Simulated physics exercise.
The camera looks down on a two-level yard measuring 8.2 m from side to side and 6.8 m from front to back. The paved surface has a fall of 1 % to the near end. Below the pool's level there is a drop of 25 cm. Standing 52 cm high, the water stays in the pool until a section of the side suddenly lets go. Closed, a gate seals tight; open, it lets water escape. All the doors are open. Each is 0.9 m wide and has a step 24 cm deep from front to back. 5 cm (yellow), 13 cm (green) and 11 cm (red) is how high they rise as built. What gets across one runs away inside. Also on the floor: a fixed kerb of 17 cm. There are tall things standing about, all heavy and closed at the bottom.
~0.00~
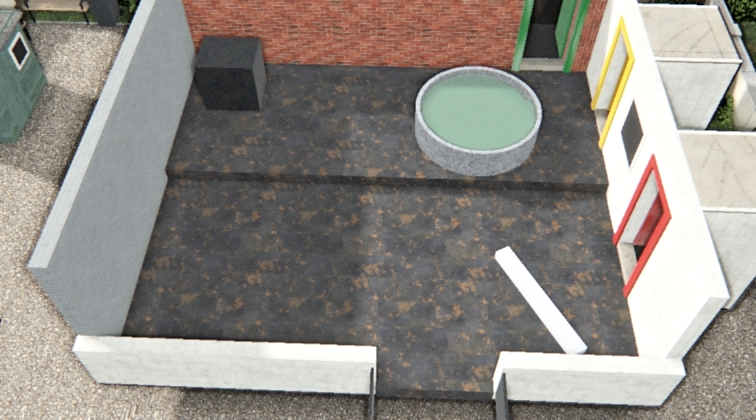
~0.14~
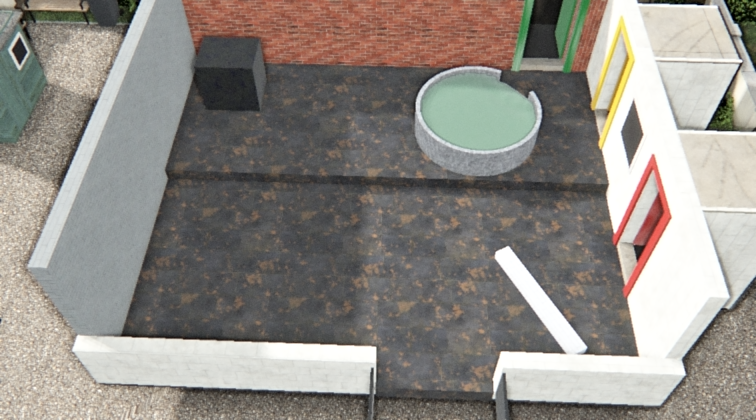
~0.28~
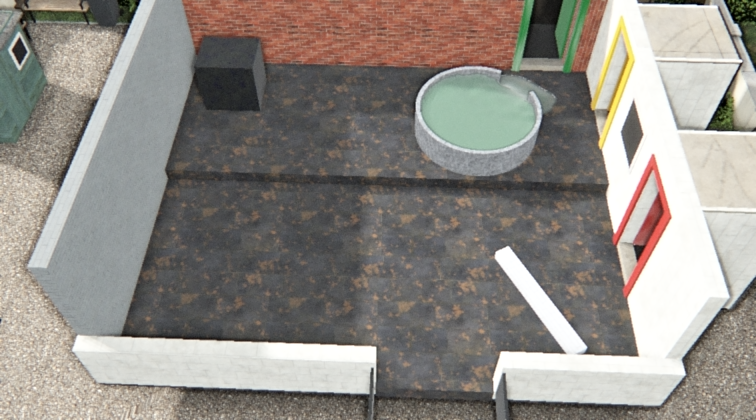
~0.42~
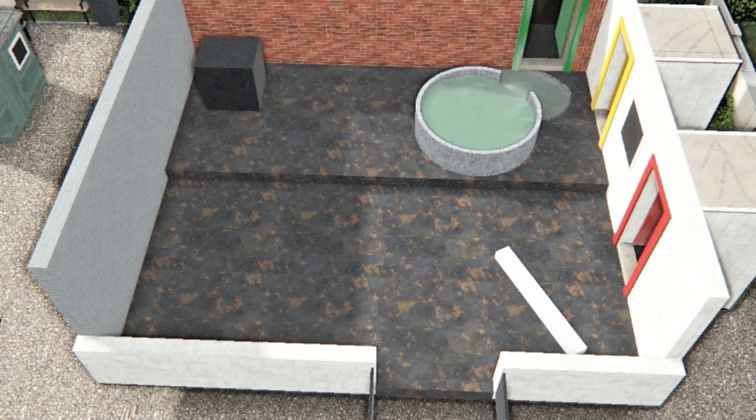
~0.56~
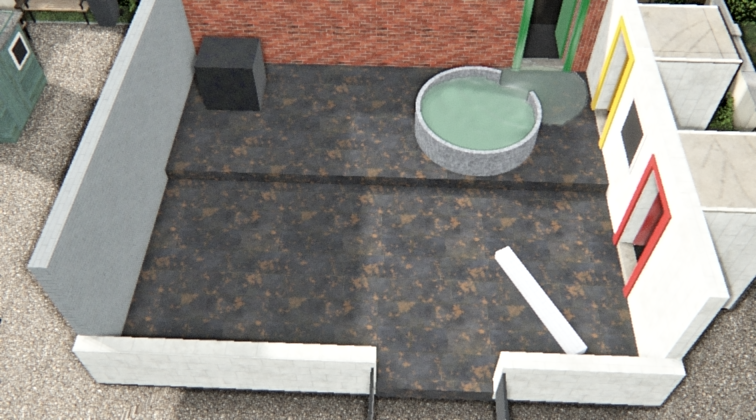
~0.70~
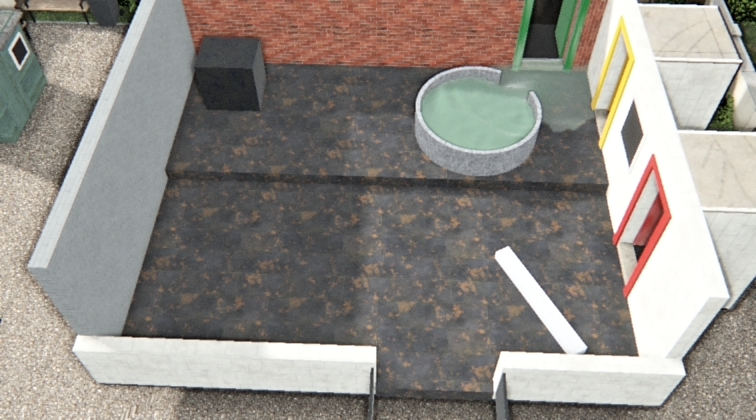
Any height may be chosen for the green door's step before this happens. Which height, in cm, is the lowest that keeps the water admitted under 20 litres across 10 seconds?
Close to 26 cm.
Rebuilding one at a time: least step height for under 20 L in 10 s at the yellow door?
For yellow: Close to 10.5 cm.
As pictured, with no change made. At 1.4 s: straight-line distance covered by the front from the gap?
1.8 m.
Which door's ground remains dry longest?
That's the red one.
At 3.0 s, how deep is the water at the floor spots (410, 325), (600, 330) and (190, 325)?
About 0, 0 and 0 cm.
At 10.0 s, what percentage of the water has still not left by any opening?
I'd say near 82 per cent is still there.
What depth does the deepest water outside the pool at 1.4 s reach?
About 38 cm.
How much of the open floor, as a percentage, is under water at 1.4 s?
Approximately 5 % of the floor.
After 1.4 s water covers 5 % of the floor, deepest (38 cm) near (583, 75); 25 cm at the green door, 31 litres in over its 13 cm step.
After 3.0 s water covers 20 % of the floor, deepest (25 cm) near (583, 75); 24 cm at the green door, 146 litres in over its 13 cm step.
After 10.0 s water covers 50 % of the floor, deepest (12 cm) near (604, 382); 10 cm at the green door, 235 litres in over its 13 cm step.
At the green door as built, the water arrived by 0.6 s and peaked near 28 cm at 2.2 s.
Run again over the same 10 s with other heights there, 32 litres in over 24 cm, 10 litres over 28 cm. The limit of 20 litres is kept from about 26 cm up.
